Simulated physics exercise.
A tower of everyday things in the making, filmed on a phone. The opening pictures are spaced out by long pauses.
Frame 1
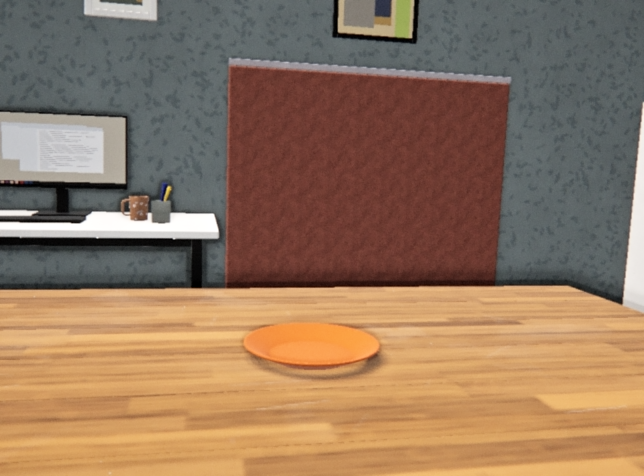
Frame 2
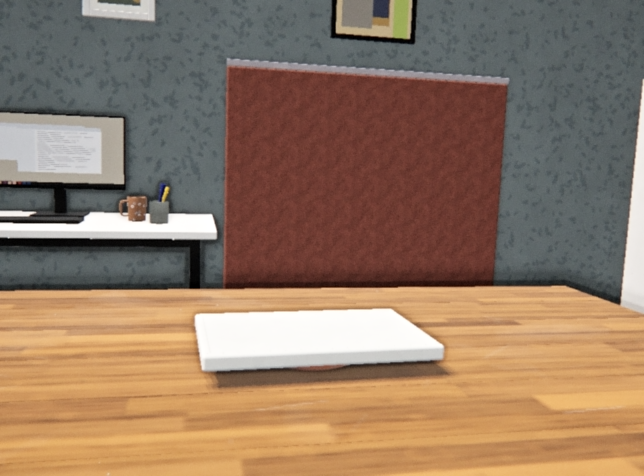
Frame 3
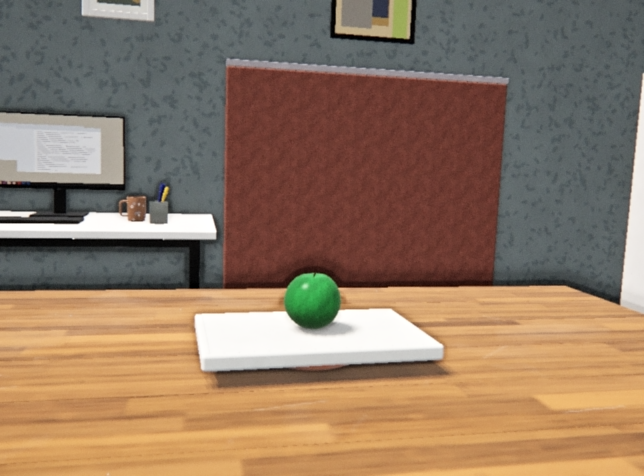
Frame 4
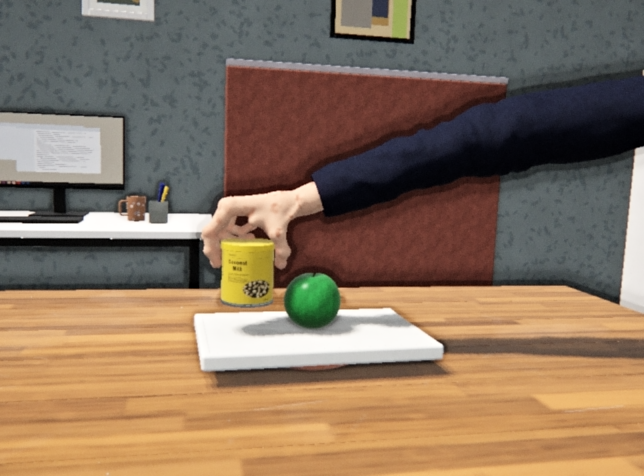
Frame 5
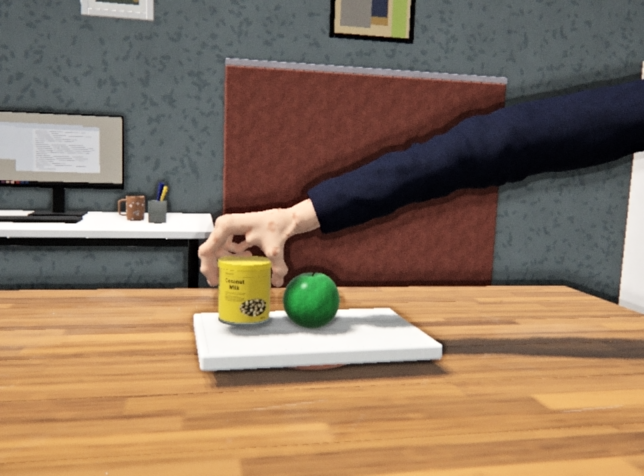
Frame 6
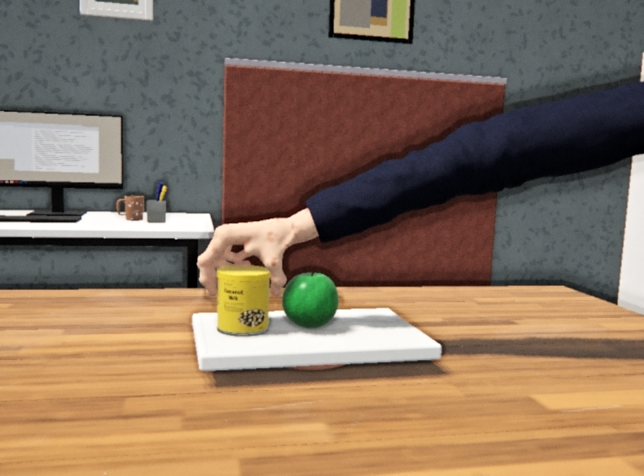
A white tray appears on top of an orange plate on a wooden table, and then a green apple appears on the tray. A hand in a dark blue sleeve, reaching in from the right, lowers a yellow tin onto the tray just left of the apple and keeps its fingers around it.
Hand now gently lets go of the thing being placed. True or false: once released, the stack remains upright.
True.
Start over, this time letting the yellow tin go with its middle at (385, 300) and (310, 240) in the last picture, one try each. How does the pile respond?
So, in case one it stays steady, and in case two it falls over.
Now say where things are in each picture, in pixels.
The last thing is not in view yet, in the first picture.
The last thing is not in view yet, in the second picture.
The last thing is not in view yet; green apple (313, 301), in the third picture.
On its way; yellow tin (248, 272); white tray (311, 335), in the fourth picture.
On its way; yellow tin (245, 290), in the fifth picture.
In place under the hand; yellow tin (243, 300); green apple (310, 300), in the sixth picture.
Then, 0.70 s on from there, no change.
Then, 1.60 s on from there, yellow tin resting near (243, 300).
In the end, all 4 unmoved. At the end, from the last picture's camera, yellow tin near (243, 300). The pile stays up.
